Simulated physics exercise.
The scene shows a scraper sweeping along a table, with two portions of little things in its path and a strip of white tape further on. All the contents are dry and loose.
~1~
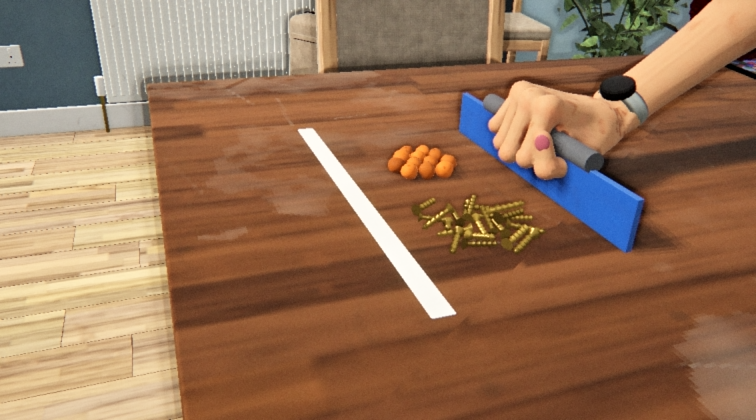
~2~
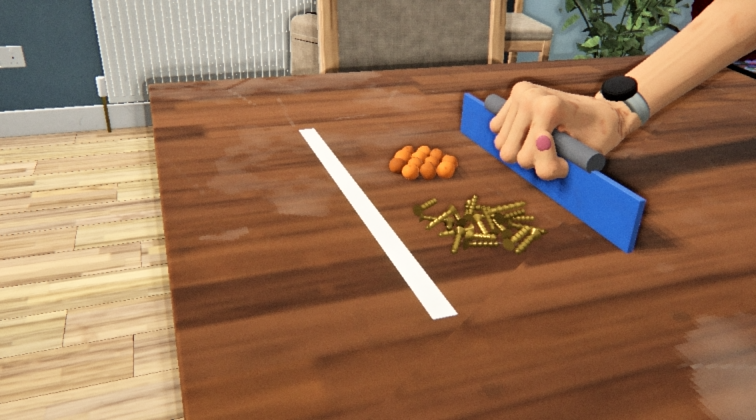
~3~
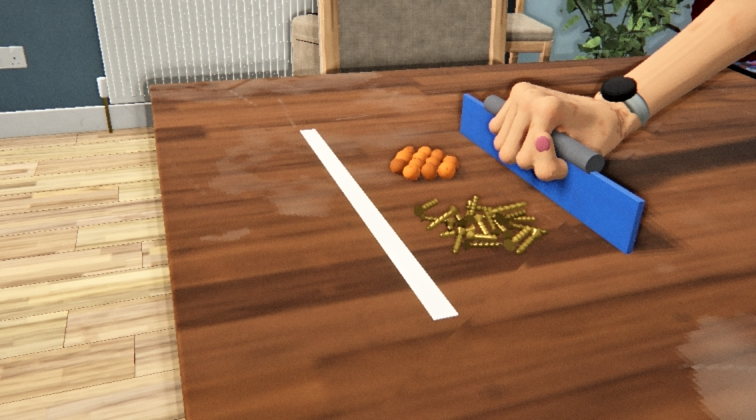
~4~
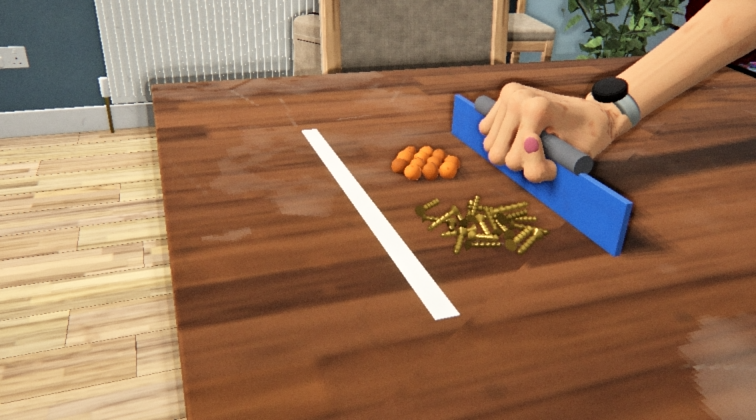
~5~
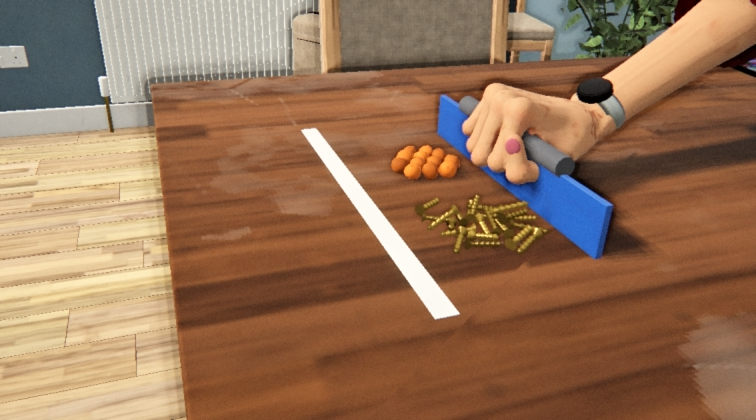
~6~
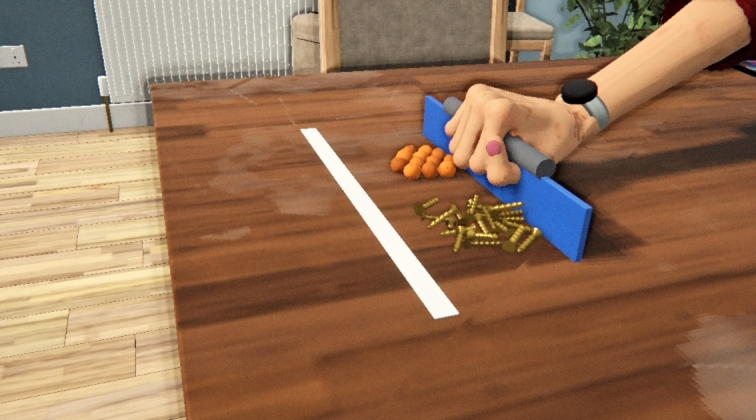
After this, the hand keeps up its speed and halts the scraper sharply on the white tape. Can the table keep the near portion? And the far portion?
The near portion will not lose anything to the drop. The far portion will not lose anything to the drop.
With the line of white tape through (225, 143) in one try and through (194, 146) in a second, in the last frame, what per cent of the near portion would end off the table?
First some 0, then 50 per cent.
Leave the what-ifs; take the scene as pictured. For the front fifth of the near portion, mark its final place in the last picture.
At about (333, 241).
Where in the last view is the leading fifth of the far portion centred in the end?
Around (297, 171).
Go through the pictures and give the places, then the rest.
In the first picture, scraper at (617, 213), at rest; white tape at (310, 135), well back from the edge; edge at (162, 228); near portion at (481, 228), a few brass screws; far portion at (414, 165), a few coated peanuts.
In the second picture, scraper at (619, 213), at rest; far portion at (415, 165).
In the third picture, scraper at (618, 214); near portion at (483, 229).
In the fourth picture, scraper at (606, 216); far portion at (417, 166).
In the fifth picture, scraper at (587, 219); near portion at (484, 228).
In the sixth picture, scraper at (567, 221); white tape at (313, 135); edge at (165, 227); near portion at (483, 228), a small part pushed along; far portion at (417, 165).
Then, 0.52 s past the last view, scraper still moving, near (422, 147); near portion all on the table, its front near (387, 217); far portion all on the table, its front near (349, 168).
Then, 1.07 s past the last view, scraper stopped at the white tape; near portion all on the table, its front near (333, 252); far portion all on the table, its front near (301, 178).
Then, 1.35 s past the last view, scraper stopped at the white tape; near portion all on the table, its front near (332, 253); far portion all on the table, its front near (294, 172).
Finally, scraper stopped at the white tape; near portion all on the table, its front near (332, 253); far portion all on the table, its front near (294, 172).
